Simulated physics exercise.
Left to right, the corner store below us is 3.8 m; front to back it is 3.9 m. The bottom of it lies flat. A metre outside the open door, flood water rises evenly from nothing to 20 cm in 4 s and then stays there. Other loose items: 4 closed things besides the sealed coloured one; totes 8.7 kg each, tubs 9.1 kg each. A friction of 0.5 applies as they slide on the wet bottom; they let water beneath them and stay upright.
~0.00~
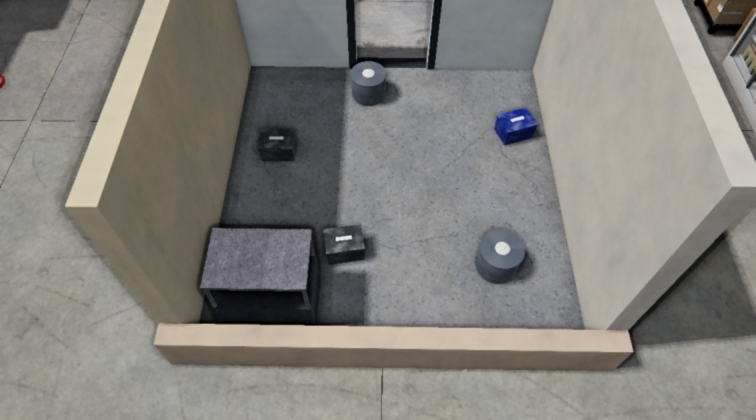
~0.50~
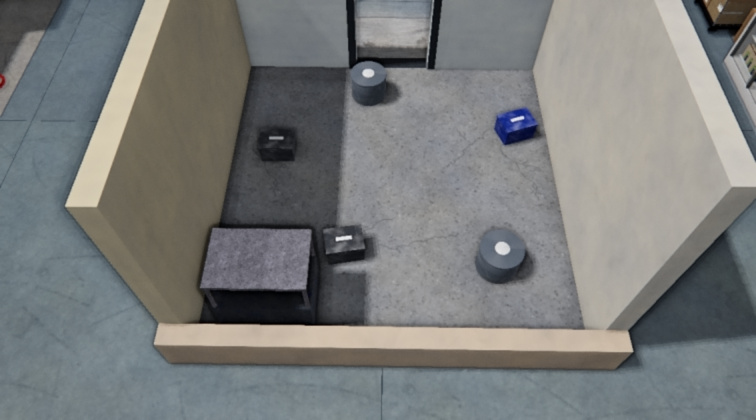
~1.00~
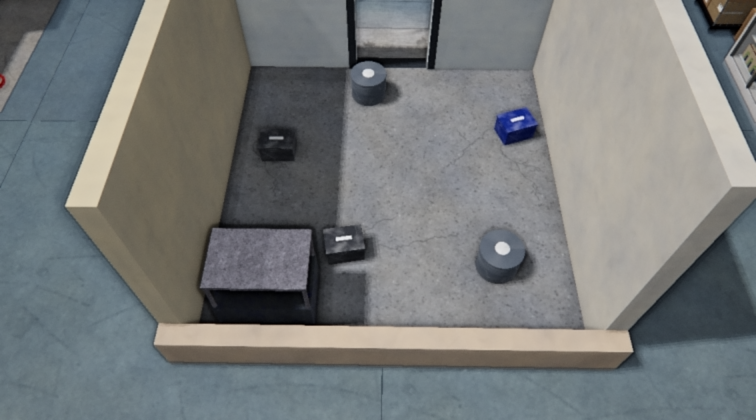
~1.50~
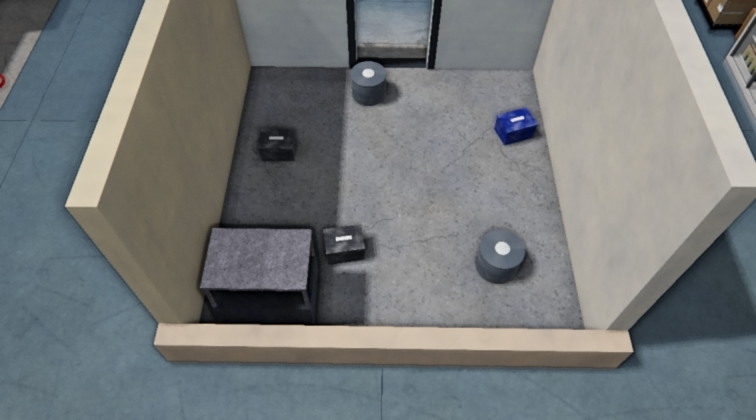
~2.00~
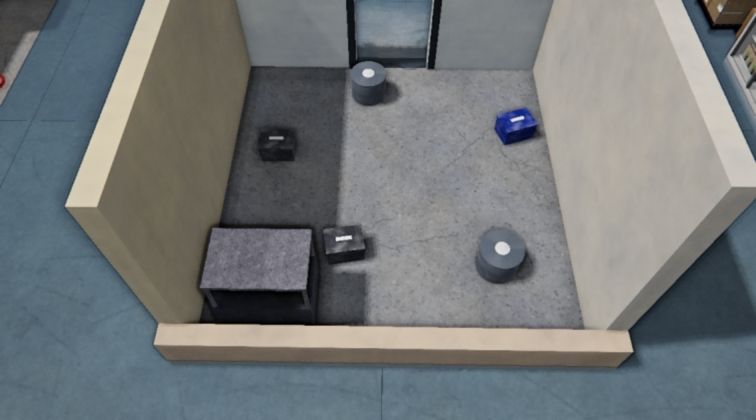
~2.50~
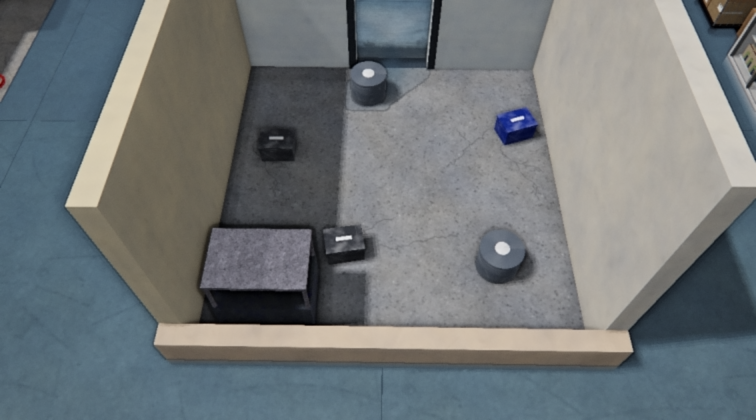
Water spreading around a walled room, then creeping in slightly through the open doorway, while the totes and tubs inside stay still.
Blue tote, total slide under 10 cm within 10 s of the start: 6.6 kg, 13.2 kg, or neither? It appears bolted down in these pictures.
Lighter choice.
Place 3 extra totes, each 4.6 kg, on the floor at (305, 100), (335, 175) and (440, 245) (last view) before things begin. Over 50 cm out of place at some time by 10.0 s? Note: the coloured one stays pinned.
Listed in turn, they go beneath the bar, over the bar, over the bar.
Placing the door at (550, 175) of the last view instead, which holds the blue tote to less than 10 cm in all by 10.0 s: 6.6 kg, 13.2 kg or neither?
There just the heavier succeeds.
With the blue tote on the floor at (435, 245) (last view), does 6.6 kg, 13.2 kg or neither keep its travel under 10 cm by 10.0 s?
Outcome - success with heavier only.
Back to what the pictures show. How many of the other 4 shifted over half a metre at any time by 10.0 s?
By my tally, 3.
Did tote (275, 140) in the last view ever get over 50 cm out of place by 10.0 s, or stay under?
That one is below half a metre, as it turns out.
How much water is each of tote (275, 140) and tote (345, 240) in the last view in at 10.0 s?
6 and 10 cm.
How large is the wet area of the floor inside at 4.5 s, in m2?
Flooded: Near 6.5 m2.
After 3.5 s the blue tote would be 0 cm from its start with 6.6 kg and 0 cm from its start with 13.2 kg; 0 cm of water round it then.
After 4.5 s the blue tote would be 0 cm from its start with 6.6 kg and 0 cm from its start with 13.2 kg; 2 cm of water round it then.
After 7.0 s the blue tote would be 0 cm from its start with 6.6 kg and 0 cm from its start with 13.2 kg; 3 cm of water round it then.
After 10.0 s the blue tote would be 5 cm from its start with 6.6 kg and 0 cm from its start with 13.2 kg; 5 cm of water round it then.
